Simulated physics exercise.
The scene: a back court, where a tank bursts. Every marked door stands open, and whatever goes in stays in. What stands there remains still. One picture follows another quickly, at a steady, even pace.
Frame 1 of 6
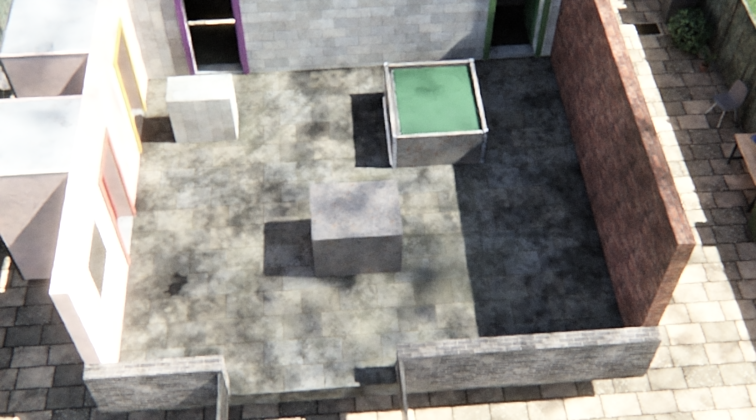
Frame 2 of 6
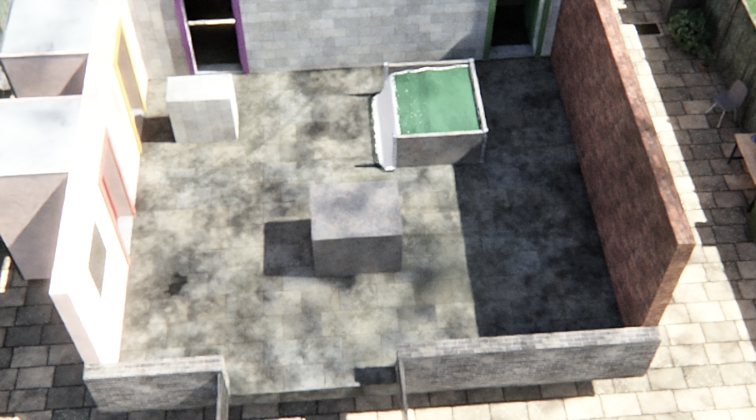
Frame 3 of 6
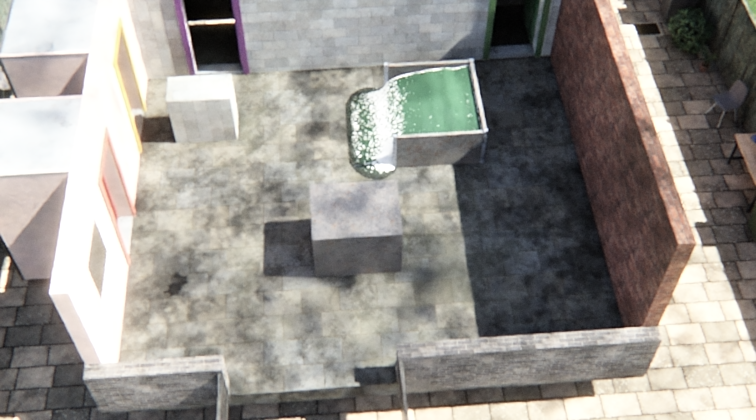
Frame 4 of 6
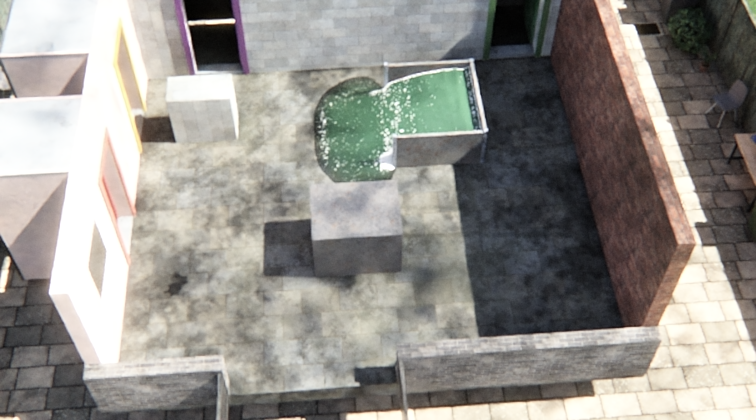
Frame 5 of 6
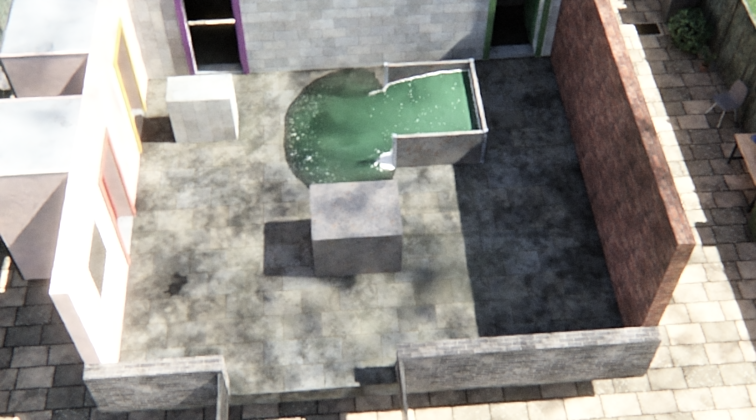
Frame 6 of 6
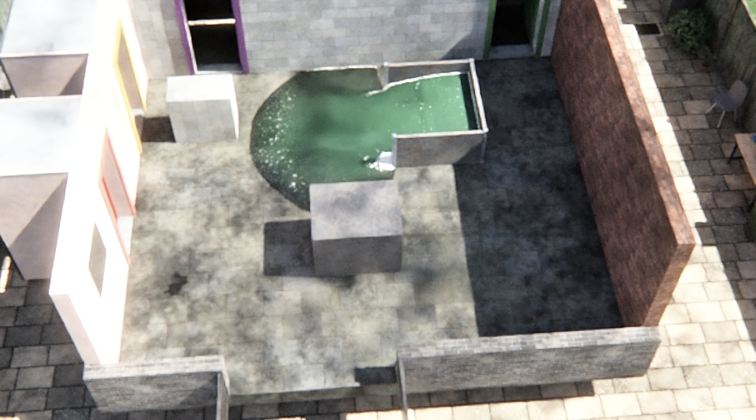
Green water in a walled court pours from a tank's left side and spreads leftward across the floor.
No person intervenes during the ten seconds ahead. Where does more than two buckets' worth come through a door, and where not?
The purple door will let in too much. The green door will let in an allowed amount. The red door will let in too much. The yellow door will let in too much.
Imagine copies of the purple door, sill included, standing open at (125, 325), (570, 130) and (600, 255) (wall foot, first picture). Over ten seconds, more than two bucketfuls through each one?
In order: Exceeds it, falls short, falls short.
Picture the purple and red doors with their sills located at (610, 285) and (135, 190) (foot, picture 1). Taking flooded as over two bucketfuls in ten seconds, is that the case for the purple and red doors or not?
As I see it, the purple door remains below the limit, and the red door crosses the limit.
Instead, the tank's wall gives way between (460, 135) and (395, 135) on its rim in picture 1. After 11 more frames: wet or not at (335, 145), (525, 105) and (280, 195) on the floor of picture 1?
Taking the points in order: Unwetted, unwetted and swamped.
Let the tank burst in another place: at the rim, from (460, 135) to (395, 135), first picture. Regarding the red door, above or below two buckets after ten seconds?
As I see it, the red door surpasses the limit.
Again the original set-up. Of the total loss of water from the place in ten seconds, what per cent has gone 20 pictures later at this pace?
Near 30 in a hundred.
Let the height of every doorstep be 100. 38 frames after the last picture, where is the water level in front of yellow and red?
I reckon it's around 90 and then 200 per cent.
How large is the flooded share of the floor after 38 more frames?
It comes to roughly 55 in a hundred.
A moment on, water covers 30 % of the floor; the purple door wet at the sill, nothing in, the green door not reached, the red door not reached, the yellow door not reached.
Next, water covers 40 % of the floor; the purple door under two buckets in, the green door not reached, the red door under two buckets in, the yellow door wet at the sill, nothing in.
Then, water covers 45 % of the floor; the purple door over two buckets in, the green door not reached, the red door far over two buckets in, the yellow door over two buckets in.
Later, water covers 55 % of the floor; the purple door over two buckets in, the green door not reached, the red door far over two buckets in, the yellow door over two buckets in.
In the end, water covers 65 % of the floor; the purple door over two buckets in, the green door not reached, the red door far over two buckets in, the yellow door over two buckets in.
